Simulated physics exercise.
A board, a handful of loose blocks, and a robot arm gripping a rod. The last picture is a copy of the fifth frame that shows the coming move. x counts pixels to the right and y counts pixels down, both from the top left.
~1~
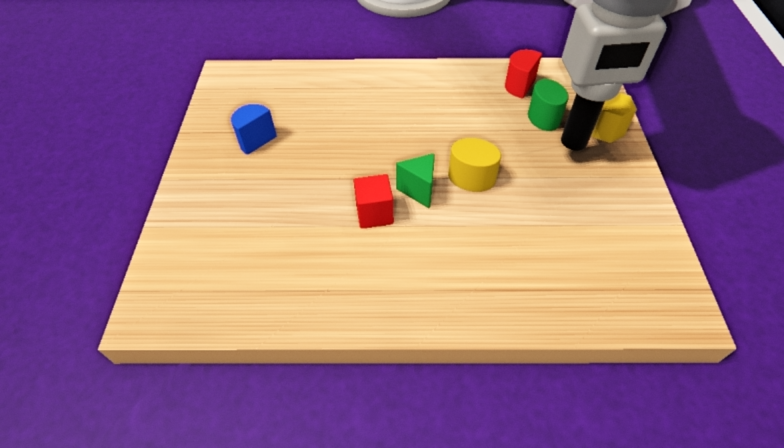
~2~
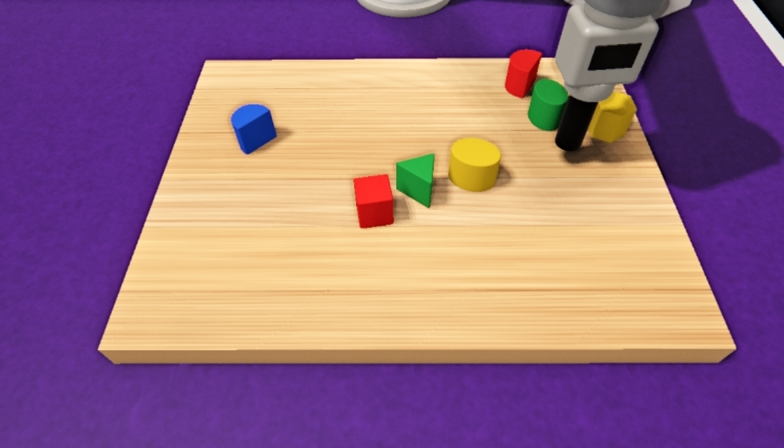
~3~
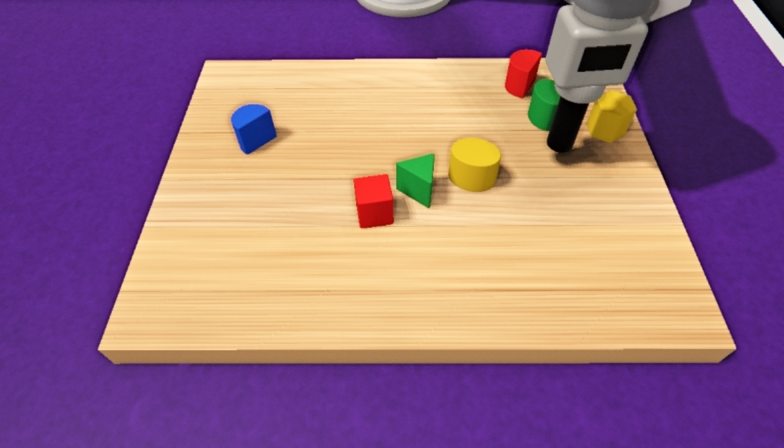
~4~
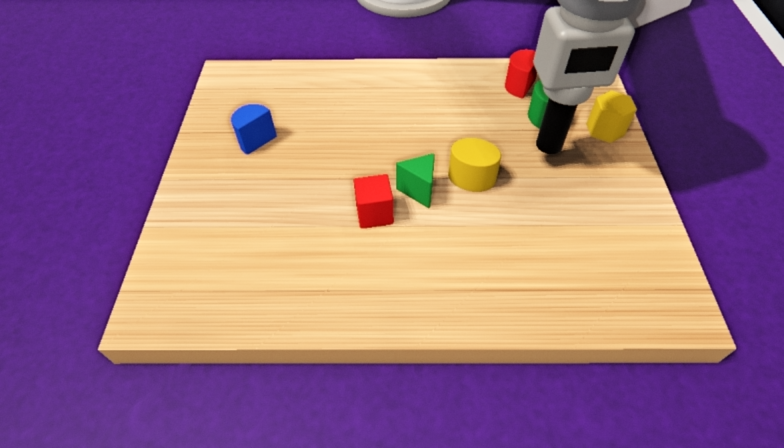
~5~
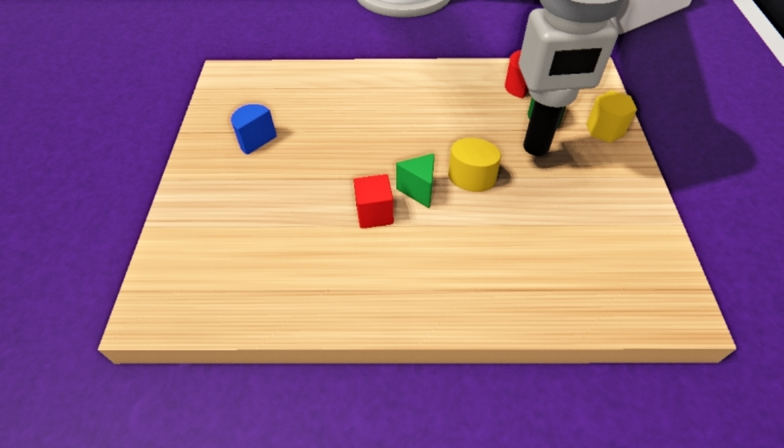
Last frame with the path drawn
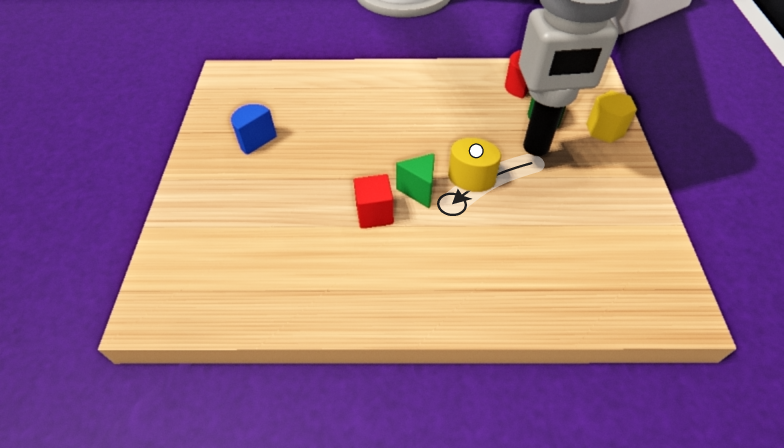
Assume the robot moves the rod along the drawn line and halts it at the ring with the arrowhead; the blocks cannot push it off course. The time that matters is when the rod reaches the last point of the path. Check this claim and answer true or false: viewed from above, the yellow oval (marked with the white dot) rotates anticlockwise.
False
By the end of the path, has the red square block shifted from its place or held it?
The red square block does not move.
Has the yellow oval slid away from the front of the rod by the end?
I believe so.
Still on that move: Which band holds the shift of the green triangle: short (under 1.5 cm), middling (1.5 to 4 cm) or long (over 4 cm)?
The green triangle ends up a moderate distance away, 1.5 to 4 cm.
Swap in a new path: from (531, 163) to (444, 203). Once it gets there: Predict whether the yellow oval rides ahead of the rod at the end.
It comes off the rod's front.
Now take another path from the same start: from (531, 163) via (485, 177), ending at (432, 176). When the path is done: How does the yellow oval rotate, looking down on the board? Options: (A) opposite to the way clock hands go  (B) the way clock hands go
Choice B: The way clock hands go.
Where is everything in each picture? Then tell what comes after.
The first frame shows lower end of the rod at (574, 142), tops of blocks, red square block at (373, 188), green triangle at (420, 165), yellow oval at (476, 151), green oval at (552, 91).
The second frame shows rod at (568, 143), blocks as before.
The third frame shows rod at (559, 144), blocks as before.
The fourth frame shows rod at (549, 145), blocks as before.
The fifth frame shows rod at (536, 147), red square block at (373, 188), green triangle at (420, 165), yellow oval at (476, 151), green oval hidden.
The drawn path runs from (531, 163) over (489, 179) to (452, 204); the dot is on the yellow oval.
On the path given first. One third of the way, rod at (505, 157); yellow oval at (472, 152).
Two thirds of the way, rod at (478, 171); green triangle at (413, 165), turned 30° anticlockwise; yellow oval at (444, 156), turned 35° clockwise.
At the end, rod at (454, 189); red square block not moved; green triangle at (394, 165), turned 20° anticlockwise; yellow oval at (428, 160), turned 85° clockwise; green oval not moved.
